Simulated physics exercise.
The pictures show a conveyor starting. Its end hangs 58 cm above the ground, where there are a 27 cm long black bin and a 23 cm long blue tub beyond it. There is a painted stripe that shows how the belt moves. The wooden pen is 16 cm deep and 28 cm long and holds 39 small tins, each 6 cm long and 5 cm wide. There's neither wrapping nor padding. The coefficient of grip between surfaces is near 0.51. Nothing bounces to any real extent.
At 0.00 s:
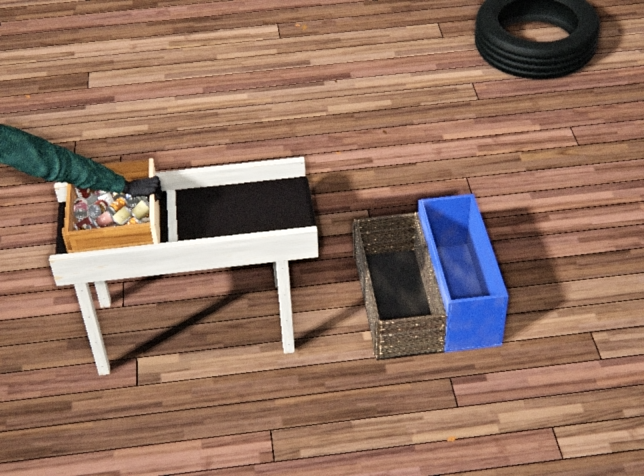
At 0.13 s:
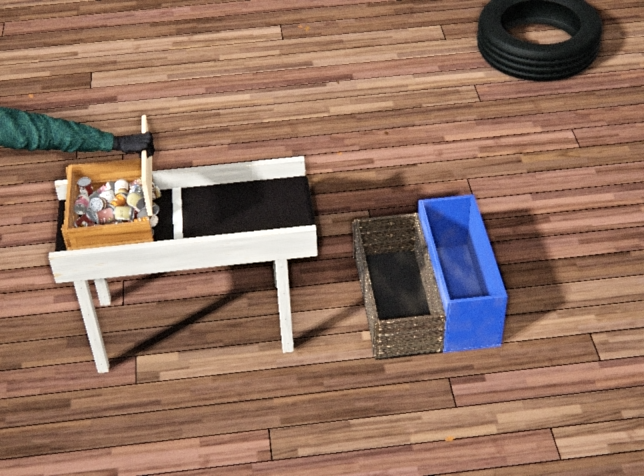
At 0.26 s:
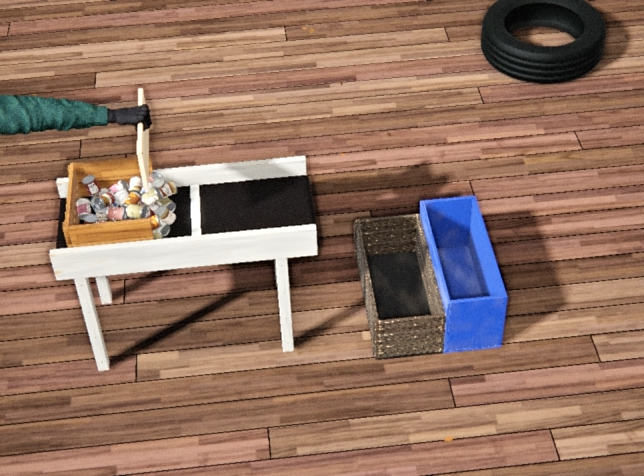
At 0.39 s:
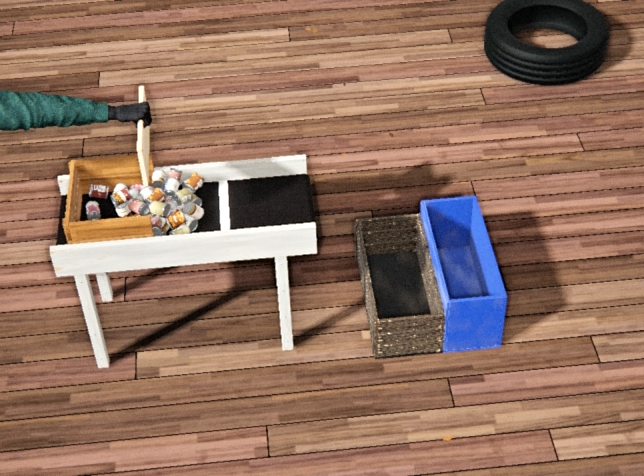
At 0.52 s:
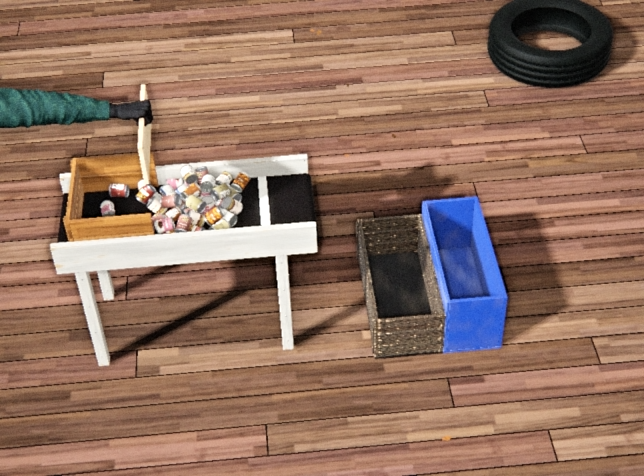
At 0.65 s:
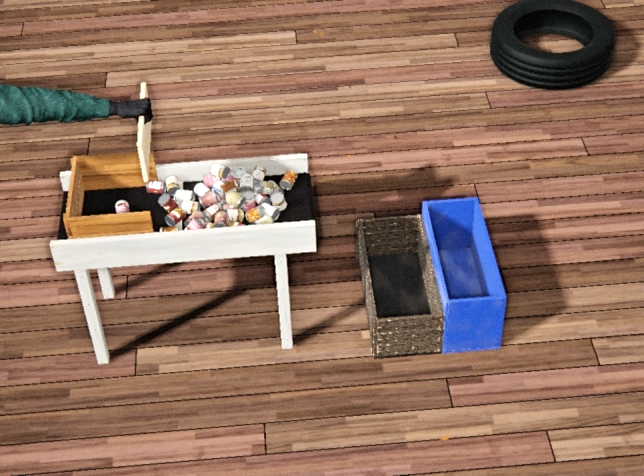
A green-sleeved arm lifts a wooden pen's gate, and small tins move right along the belt.
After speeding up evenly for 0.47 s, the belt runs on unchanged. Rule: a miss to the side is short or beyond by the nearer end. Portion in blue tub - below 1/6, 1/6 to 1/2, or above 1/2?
Below 1/6.
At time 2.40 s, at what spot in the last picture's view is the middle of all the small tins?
Around (404, 299).
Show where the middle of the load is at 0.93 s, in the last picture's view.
Estimated middle - around (316, 195).
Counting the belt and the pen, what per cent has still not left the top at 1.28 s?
Roughly 5 per cent.
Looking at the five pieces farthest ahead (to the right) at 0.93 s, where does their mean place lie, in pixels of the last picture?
Somewhere near pixel (372, 217).
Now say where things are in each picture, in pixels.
In the first picture (we follow the rim corner now nearest the camera), wooden pen at (68, 233); blue tub at (452, 301); belt has run 0 cm; nothing out yet.
Wooden pen at (68, 230); belt has run 2 cm, in the second picture.
Wooden pen at (68, 227); belt has run 8 cm; 4 out, the lowest tin at (166, 204), in the third picture.
Wooden pen at (68, 224); belt has run 19 cm; 17 out, the lowest tin at (182, 208), in the fourth picture.
Wooden pen at (69, 221); belt has run 33 cm; 30 out, the lowest tin at (227, 218), in the fifth picture.
Wooden pen at (69, 219); blue tub at (449, 301); belt has run 49 cm; 37 out, the lowest tin at (212, 181), in the sixth picture.
After 0.93 s, 1 still in the wooden pen, 18 on the belt and 20 in the air.
After 1.28 s, 27 in the black bin, 1 on the belt and 11 in the air.
After 1.77 s, 38 in the black bin and 1 on the belt.
Outcome (at 2.40 s), 38 in the black bin and 1 on the ground short of the black bin. Asked share, 0 of 39, 0 per cent.
